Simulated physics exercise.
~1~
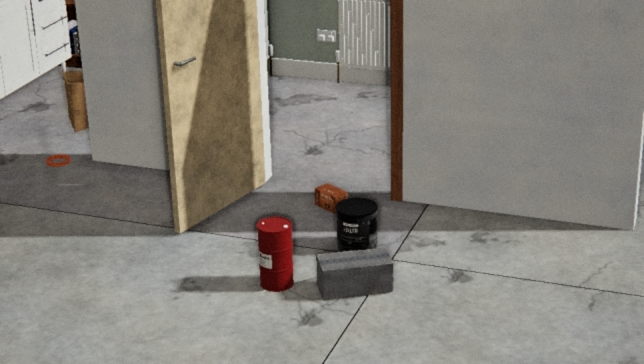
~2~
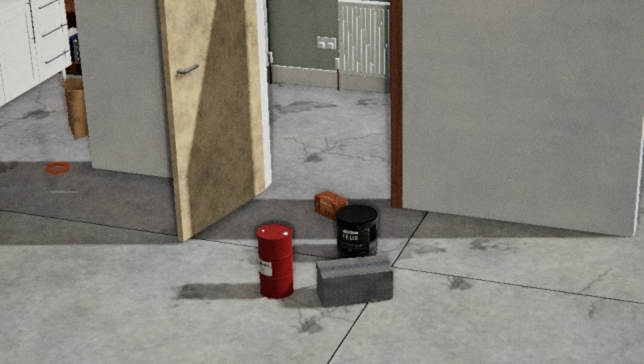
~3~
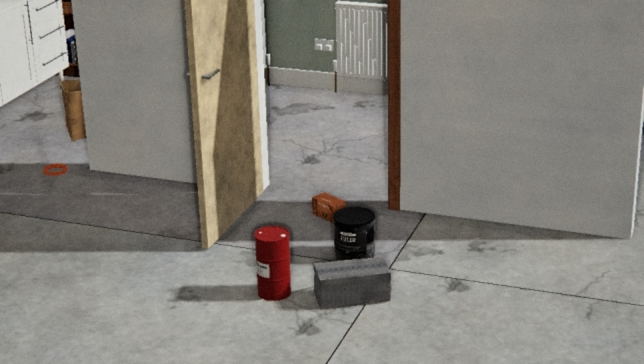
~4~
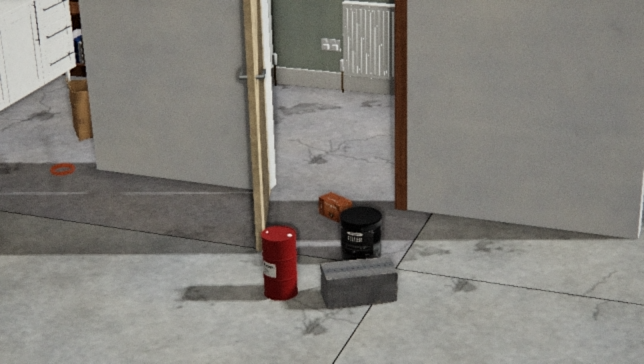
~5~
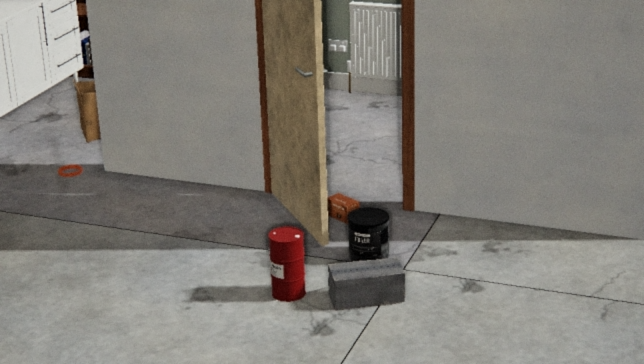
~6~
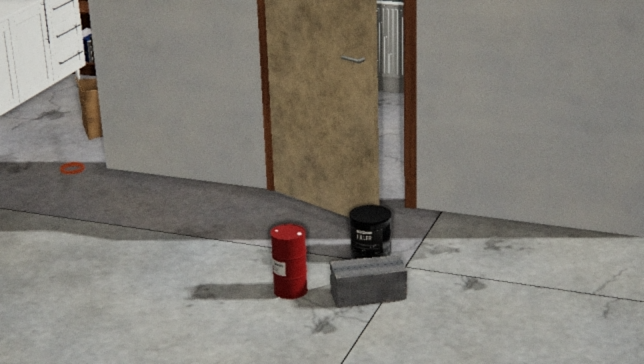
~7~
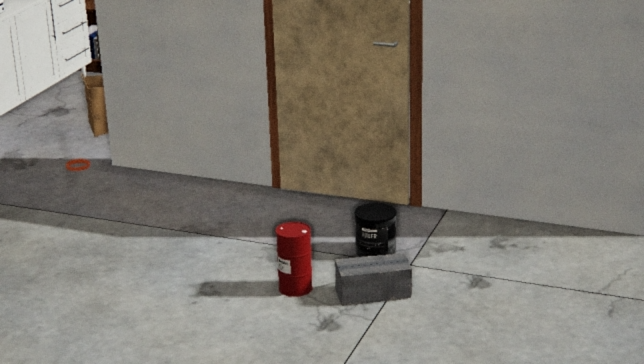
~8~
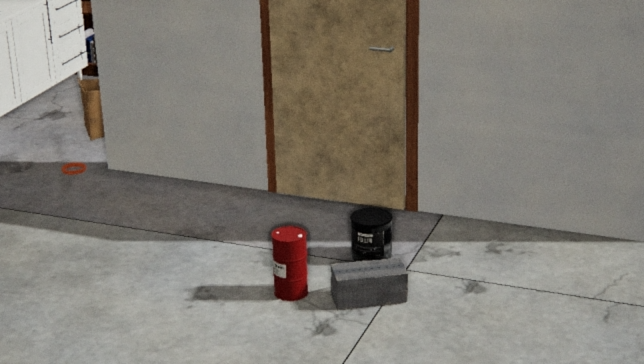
Wooden door swinging shut until closed in its frame, hiding an orange box behind it, as red canister, black pail and grey block stay put.
